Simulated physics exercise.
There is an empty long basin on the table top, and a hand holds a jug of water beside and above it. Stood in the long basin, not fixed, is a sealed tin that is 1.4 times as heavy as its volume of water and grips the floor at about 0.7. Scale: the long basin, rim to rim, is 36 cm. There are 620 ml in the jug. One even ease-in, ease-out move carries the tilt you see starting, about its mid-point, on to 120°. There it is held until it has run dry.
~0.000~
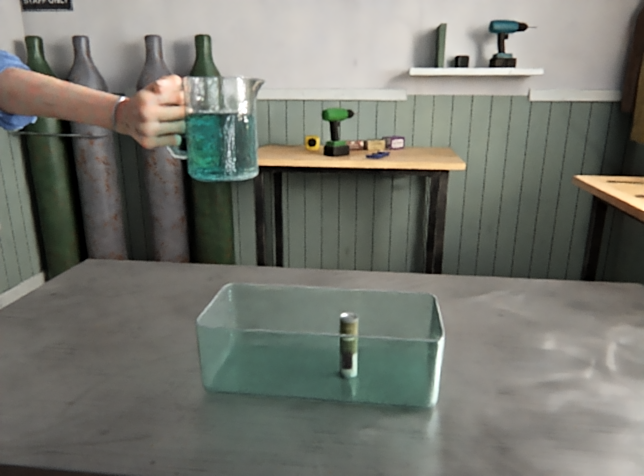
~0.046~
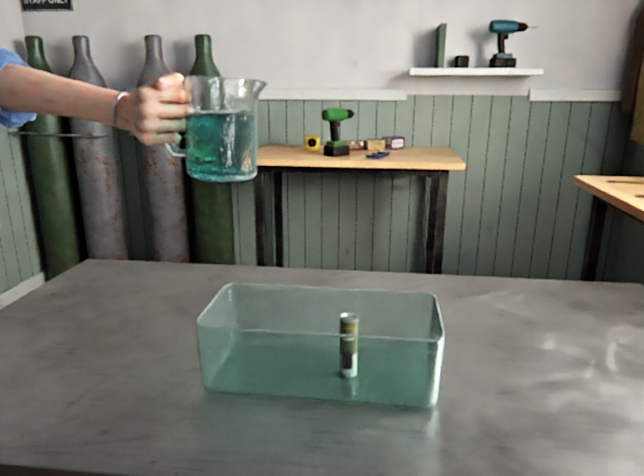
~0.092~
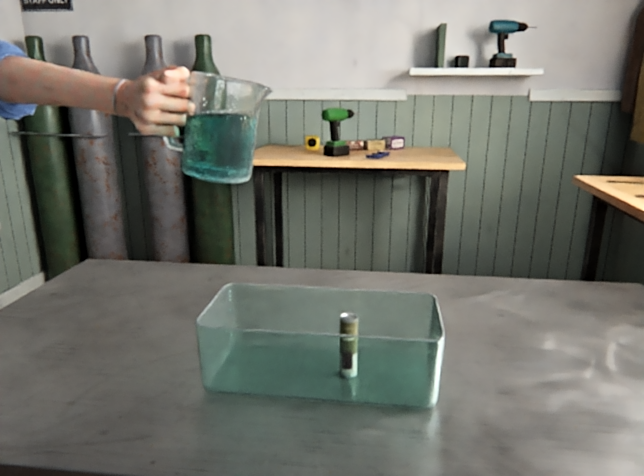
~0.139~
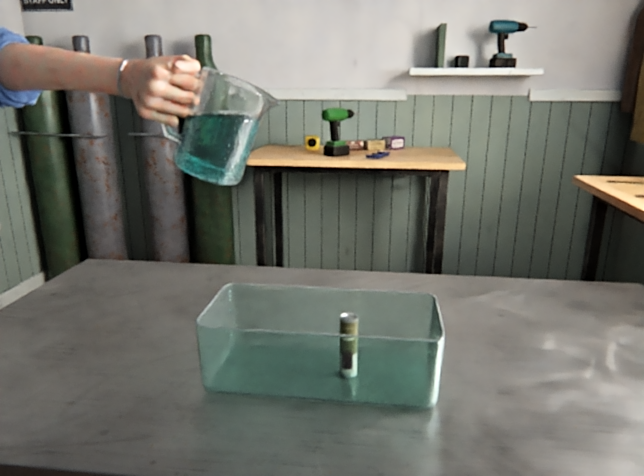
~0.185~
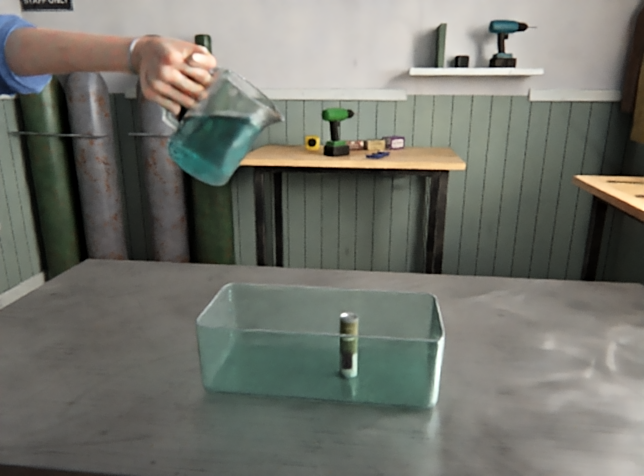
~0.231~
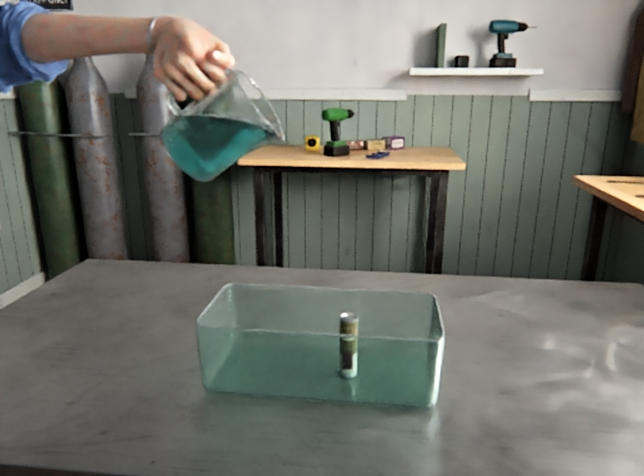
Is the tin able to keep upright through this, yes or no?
No, it topples.
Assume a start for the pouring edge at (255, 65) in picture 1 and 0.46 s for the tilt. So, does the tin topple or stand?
Result: Tin tipped over.
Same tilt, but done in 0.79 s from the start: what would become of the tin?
Then it tips over.
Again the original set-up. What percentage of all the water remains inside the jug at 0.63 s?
Roughly 9 per cent.
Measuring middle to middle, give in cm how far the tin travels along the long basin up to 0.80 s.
Near 4 cm.
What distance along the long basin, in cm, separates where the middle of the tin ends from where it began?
Looks like roughly 8.0 cm in total.
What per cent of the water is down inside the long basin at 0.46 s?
About 2%.
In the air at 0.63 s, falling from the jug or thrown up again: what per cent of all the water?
Estimate: Around 36 per cent.
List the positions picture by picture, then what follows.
In the first frame, tilt 0°; pouring edge (265, 80); surface from (191, 113) to (254, 113); the long basin's rim runs from (211, 304) to (439, 316); the tin's top is at (349, 319).
In the second frame, tilt 3°; pouring edge (268, 82); surface from (191, 113) to (254, 113).
In the third frame, tilt 10°; pouring edge (273, 89); surface from (193, 114) to (256, 114).
In the fourth frame, tilt 22°; pouring edge (280, 102); surface from (190, 121) to (260, 115).
In the fifth frame, tilt 38°; pouring edge (285, 120); surface from (181, 128) to (266, 119).
In the sixth frame, tilt 55°; pouring edge (285, 139); surface from (173, 121) to (272, 129).
By 0.46 s the tilt is 119° and 52 per cent is still to pour; the tin stands where it began.
By 0.63 s the tilt is 120° and 9 per cent is still to pour; the tin stands where it began.
By 0.80 s the tilt is 120° and 0 per cent is still to pour; the tin leans 16°.
By 0.99 s the tilt is 120° and 0 per cent is still to pour; the tin lies on its side.
At rest the tin lies on its side.
